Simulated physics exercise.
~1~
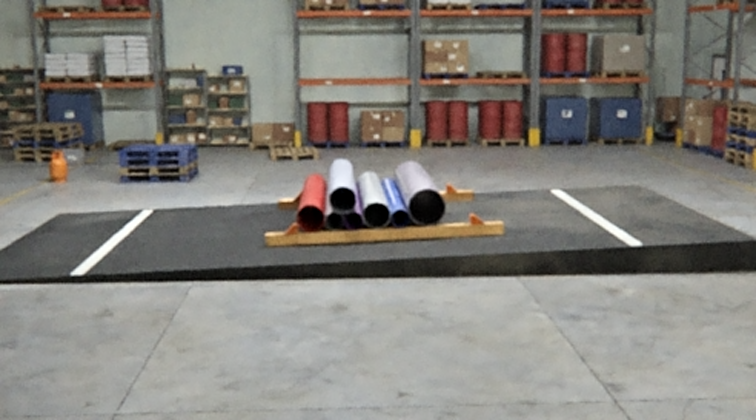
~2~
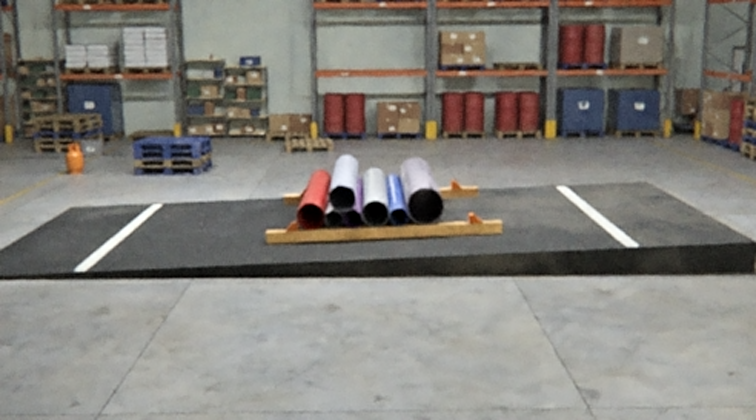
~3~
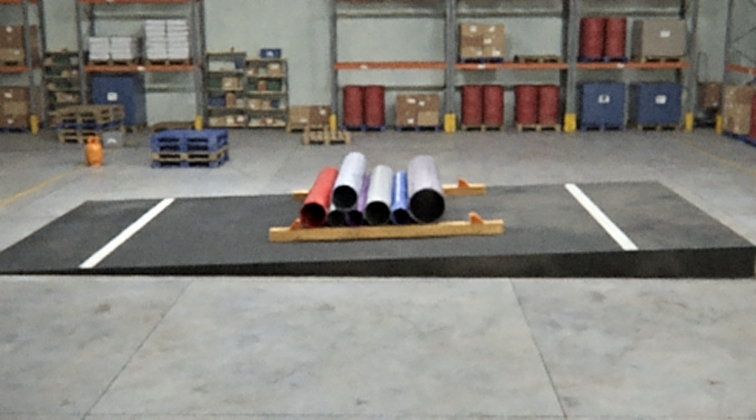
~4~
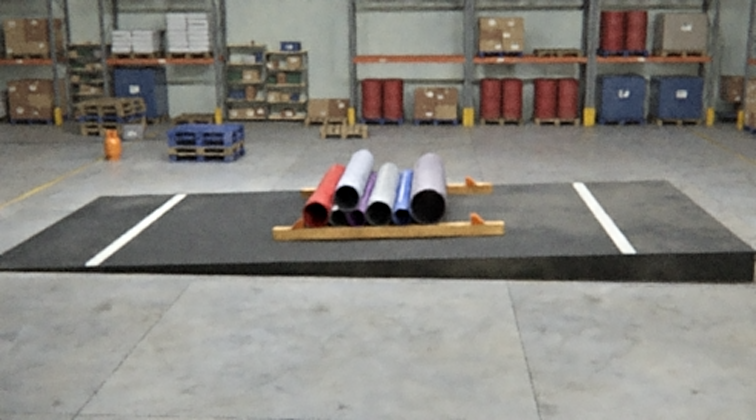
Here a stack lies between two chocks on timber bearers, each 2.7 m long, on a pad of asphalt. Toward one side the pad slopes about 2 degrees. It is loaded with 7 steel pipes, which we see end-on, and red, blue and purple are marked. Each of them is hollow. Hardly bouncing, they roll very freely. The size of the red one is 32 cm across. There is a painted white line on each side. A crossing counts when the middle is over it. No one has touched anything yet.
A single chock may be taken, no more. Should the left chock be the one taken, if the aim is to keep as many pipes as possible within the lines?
No, the right one.
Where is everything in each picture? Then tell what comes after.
The first frame shows red (311, 219), blue (400, 219), purple (354, 221); the pad slopes 2° down to the left; 6 of the 7 form the bottom row; all still.
The second frame shows red (310, 217), blue (399, 217), purple (353, 219); all still.
The third frame shows red (313, 216), blue (401, 217), purple (355, 218); both chocks in; lines at (98, 255) and (613, 229); all still.
The fourth frame shows red (315, 215), blue (402, 217), purple (357, 218); all still.
With the left chock gone, after 3.6 s, red is off the bearers, 150 cm short of the left line, rolling left; blue is on the bearers, 80 cm from the bearers' left end, rolling left; purple is on the bearers, 30 cm from the bearers' left end, rolling left; 0 over a line so far.
With the left chock gone, finally, red is past the left line; blue is past the left line; purple is past the left line; 7 over a line so far.
With the right chock gone, after 0.7 s, red is on the bearers, 50 cm from the bearers' left end; blue is on the bearers, 120 cm from the bearers' right end; purple is on the bearers, 100 cm from the bearers' left end; 0 over a line so far.
With the right chock gone, finally, red is on the bearers, 50 cm from the bearers' left end; blue is on the bearers, 120 cm from the bearers' right end; purple is on the bearers, 100 cm from the bearers' left end; 0 over a line so far.
